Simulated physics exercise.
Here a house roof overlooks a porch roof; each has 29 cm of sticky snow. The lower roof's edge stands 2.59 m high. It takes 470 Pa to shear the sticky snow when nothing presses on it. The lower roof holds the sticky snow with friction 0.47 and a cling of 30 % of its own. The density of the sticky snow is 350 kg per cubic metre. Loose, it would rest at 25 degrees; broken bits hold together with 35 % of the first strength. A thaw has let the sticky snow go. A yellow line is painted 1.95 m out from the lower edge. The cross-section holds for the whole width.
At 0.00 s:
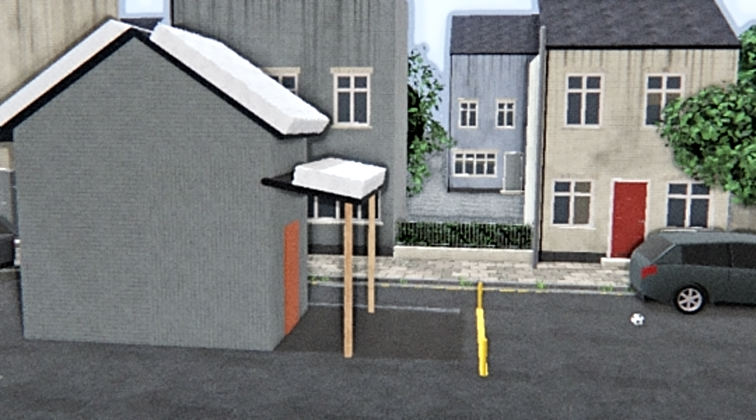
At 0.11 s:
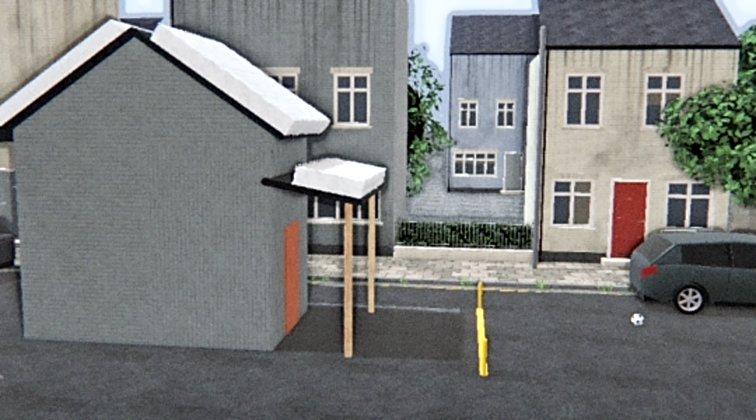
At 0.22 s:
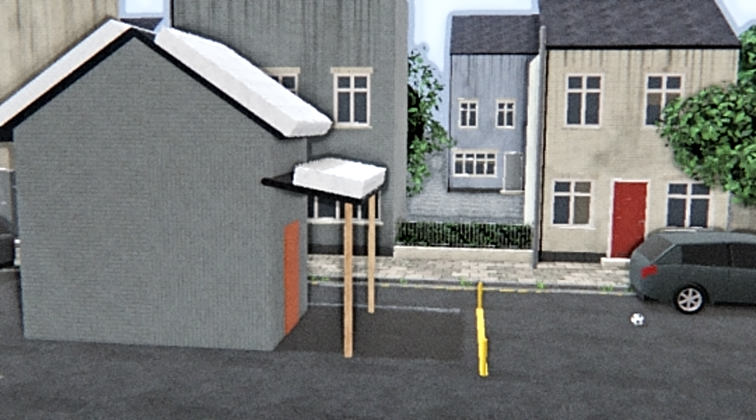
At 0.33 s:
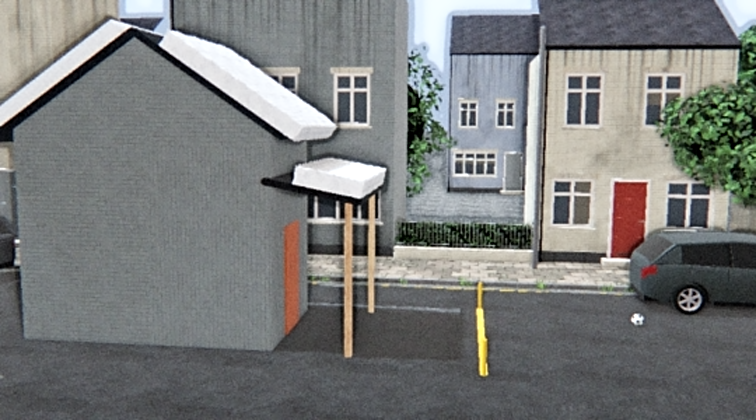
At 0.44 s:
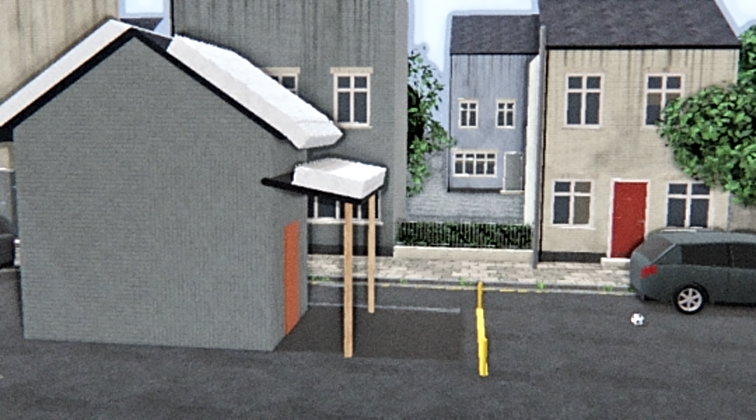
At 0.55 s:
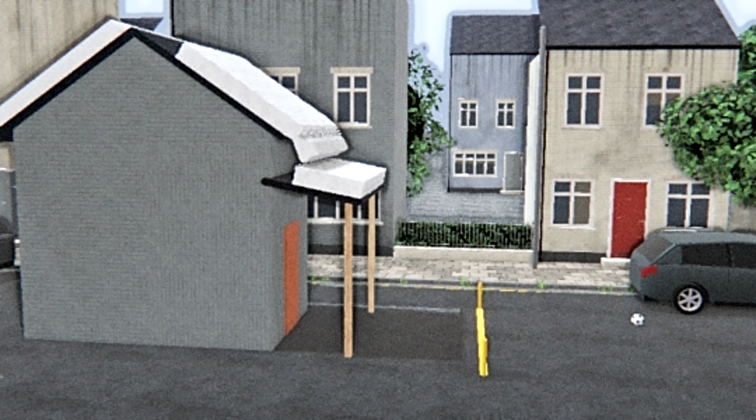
Thick white snow on the grey house's roof slid slowly down to the right, pushed out past the eave, then cracked and bent downward above the small snow-topped porch roof.
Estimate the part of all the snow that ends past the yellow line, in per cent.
About 32 %.
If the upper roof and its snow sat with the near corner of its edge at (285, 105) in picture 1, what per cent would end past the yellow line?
In that case some 40 per cent.
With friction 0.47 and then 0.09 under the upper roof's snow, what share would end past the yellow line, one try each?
In turn about 8 %, 40 %.
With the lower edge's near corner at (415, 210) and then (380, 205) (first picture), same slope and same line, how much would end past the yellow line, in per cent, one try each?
In turn about 12 %, 25 %.
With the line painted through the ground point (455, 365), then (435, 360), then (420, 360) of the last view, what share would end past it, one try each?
In turn about 40 %, 50 %, 60 %.
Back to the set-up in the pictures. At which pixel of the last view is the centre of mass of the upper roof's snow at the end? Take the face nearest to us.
Near (466, 327).
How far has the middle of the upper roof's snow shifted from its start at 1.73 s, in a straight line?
Roughly 3.8 m.
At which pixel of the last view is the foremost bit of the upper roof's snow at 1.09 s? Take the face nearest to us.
Near (376, 180).
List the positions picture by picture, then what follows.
In the first frame, front end of the sticky snow at (286, 120).
In the second frame, front end of the sticky snow at (287, 121), its middle shifted 2.1 cm.
In the third frame, front end of the sticky snow at (290, 135), its middle shifted 8.2 cm, 3 % of it past the upper edge, in one piece.
In the fourth frame, front end of the sticky snow at (295, 120), its middle shifted 19 cm, 7 % of it past the upper edge, in one piece.
In the fifth frame, front end of the sticky snow at (302, 132), its middle shifted 33 cm, 13 % of it past the upper edge, cracking.
In the sixth frame, front end of the sticky snow at (311, 146), its middle shifted 52 cm, 20 % of it past the upper edge, cracking.
By 1.09 s, none is below the lower edge and 0 % is past the line.
By 1.73 s, 47 % is below the lower edge and 0 % is past the line.
By 2.36 s, 73 % is below the lower edge and 28 % is past the line.
By 3.00 s, 73 % is below the lower edge and 32 % is past the line.
By 3.20 s, at the end, 73 % is below the lower edge and 32 % is past the line.
